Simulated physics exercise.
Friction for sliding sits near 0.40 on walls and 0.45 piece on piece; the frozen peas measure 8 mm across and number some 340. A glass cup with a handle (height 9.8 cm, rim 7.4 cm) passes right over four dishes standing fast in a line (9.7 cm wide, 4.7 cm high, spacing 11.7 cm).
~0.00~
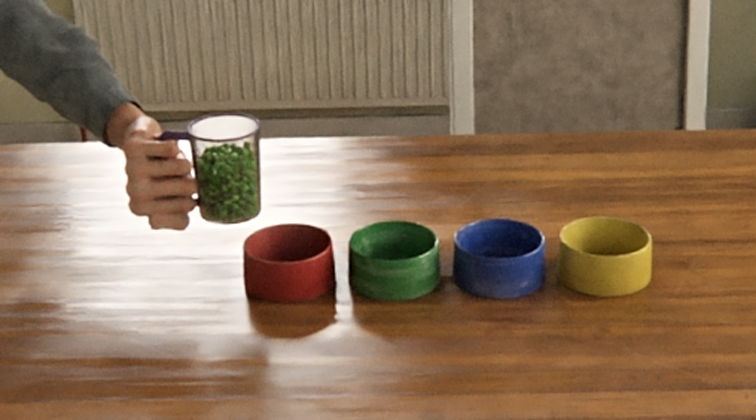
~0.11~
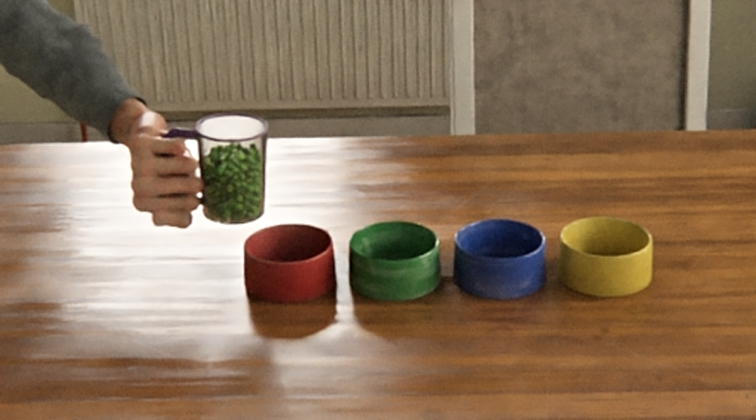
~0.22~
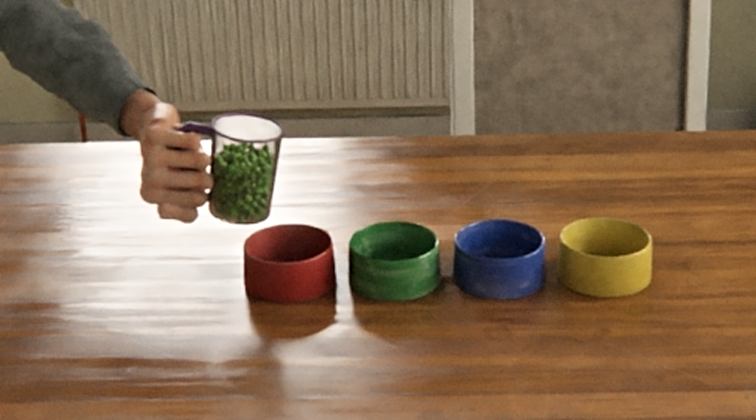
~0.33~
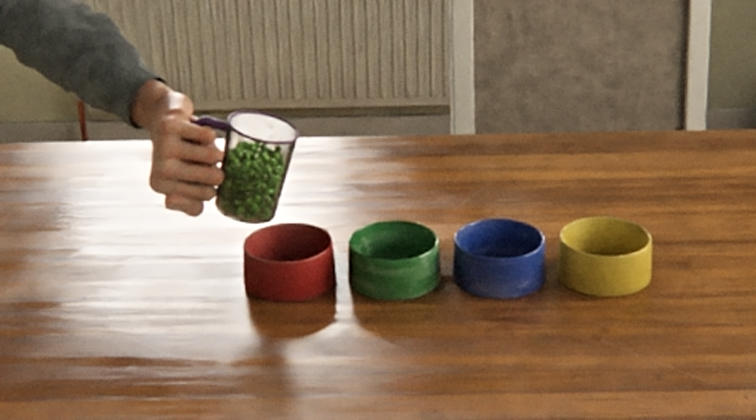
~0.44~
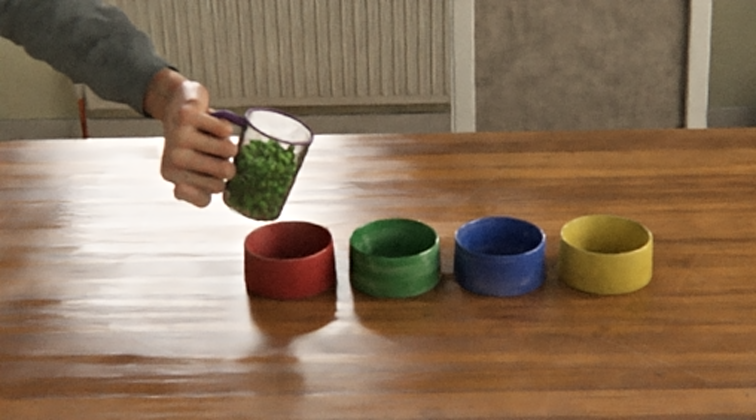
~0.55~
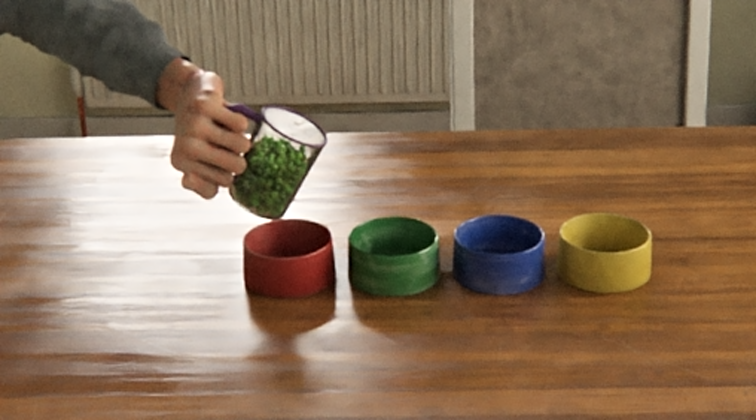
In this clip, a hand holds a clear cup of small green pieces above a wooden table, moving it slightly right while tilting it rightward near a still row of red, green, blue and yellow dishes.
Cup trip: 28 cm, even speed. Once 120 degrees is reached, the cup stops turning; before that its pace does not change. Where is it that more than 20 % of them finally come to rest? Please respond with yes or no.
Red no, blue yes, green no, yellow no, counter no.
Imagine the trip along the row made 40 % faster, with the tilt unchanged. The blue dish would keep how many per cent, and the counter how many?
Shares: Blue 30, counter 50.
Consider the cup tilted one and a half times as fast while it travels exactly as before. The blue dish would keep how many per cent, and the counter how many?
Shares: Blue dish 10, counter 40.
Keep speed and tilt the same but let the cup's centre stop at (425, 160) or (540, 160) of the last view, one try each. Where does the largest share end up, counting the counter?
Blue; blue.
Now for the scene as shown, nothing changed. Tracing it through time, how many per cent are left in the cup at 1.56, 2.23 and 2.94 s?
About 100, 30, 0.
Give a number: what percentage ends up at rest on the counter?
The figure is about 0 percent.
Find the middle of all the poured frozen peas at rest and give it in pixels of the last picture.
Est. centre at rest: (507, 254) px.
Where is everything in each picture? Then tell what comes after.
In the first frame, cup at (227, 170), tilt 0 degrees, lip at (259, 126), moved 0.0 cm; middle of the pieces at (225, 184); red dish at (288, 243); green dish at (393, 241); blue dish at (499, 239); yellow dish at (605, 237).
In the second frame, cup at (233, 170), tilt 3 degrees, lip at (267, 128), moved 0.5 cm; middle of the pieces at (230, 184).
In the third frame, cup at (243, 170), tilt 9 degrees, lip at (282, 132), moved 1.7 cm; middle of the pieces at (239, 183).
In the fourth frame, cup at (254, 169), tilt 15 degrees, lip at (298, 135), moved 2.9 cm; middle of the pieces at (248, 182).
In the fifth frame, cup at (266, 166), tilt 21 degrees, lip at (313, 137), moved 4.0 cm; middle of the pieces at (258, 179).
In the sixth frame, cup at (276, 164), tilt 27 degrees, lip at (326, 140), moved 5.2 cm; middle of the pieces at (266, 176); red dish at (288, 238); green dish at (393, 237); blue dish at (499, 235); yellow dish at (605, 233). The cup turns about 55 degrees a second and travels 11 cm a second.
After 1.56 s, tilt 84 degrees; cup holds 100 %.
After 2.23 s, tilt 120 degrees; cup holds 30 %, blue 70 %.
After 2.94 s, tilt 120 degrees; cup holds 0 %, blue 100 %.
By 3.2 s all is still; red 0 %, blue 100 %, green 0 %, yellow 0 %, counter 0 %.
